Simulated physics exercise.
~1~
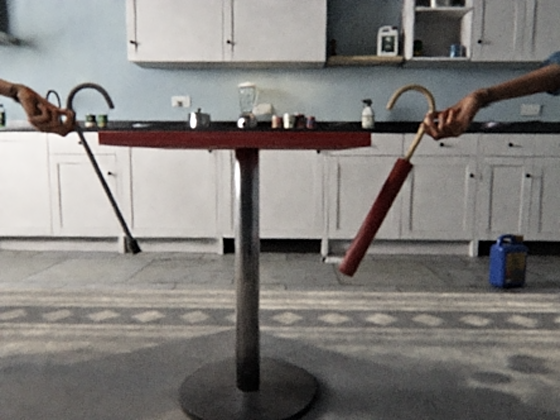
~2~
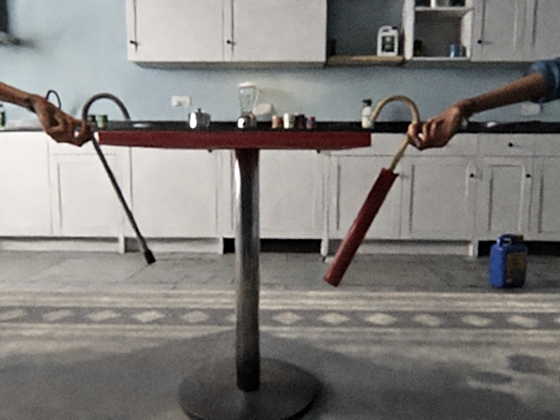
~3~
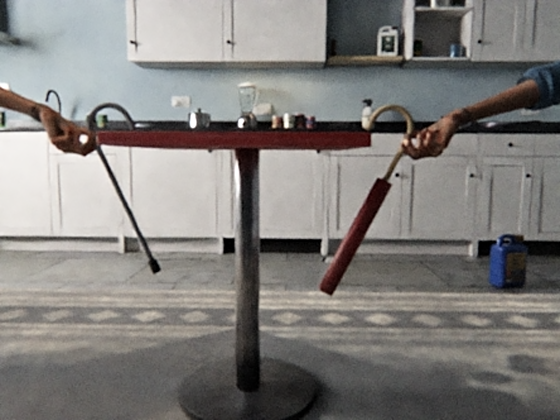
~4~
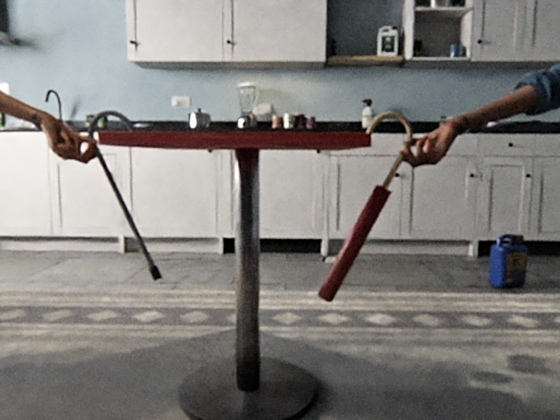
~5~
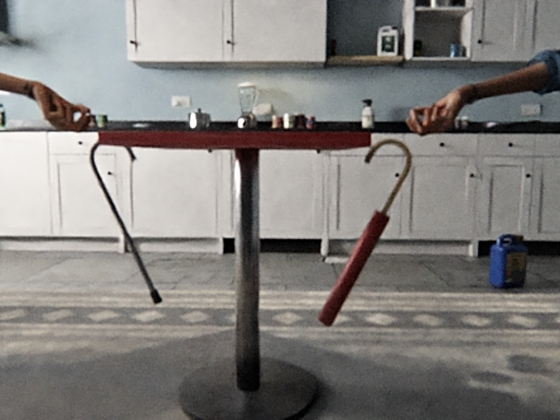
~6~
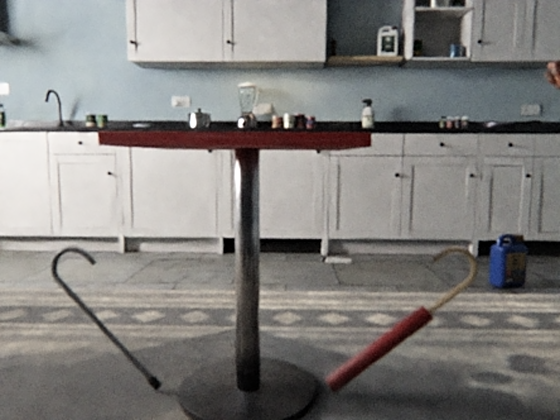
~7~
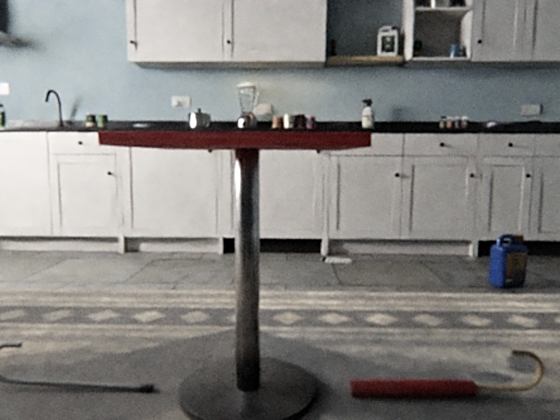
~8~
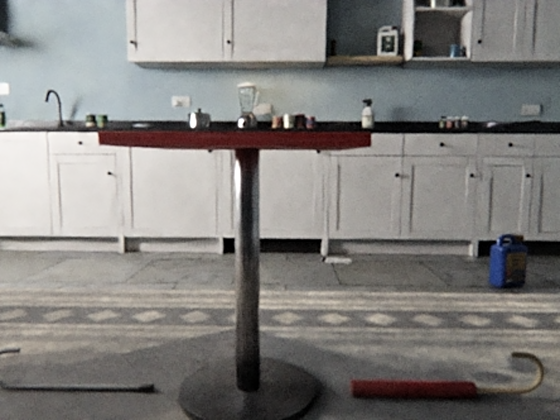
The footage shows two hands lowering a grey cane and a red umbrella toward opposite edges of a red-sided table, the cane at left and the umbrella at right. The hands let go and draw back, and both objects drop, tip over and end lying on the floor.
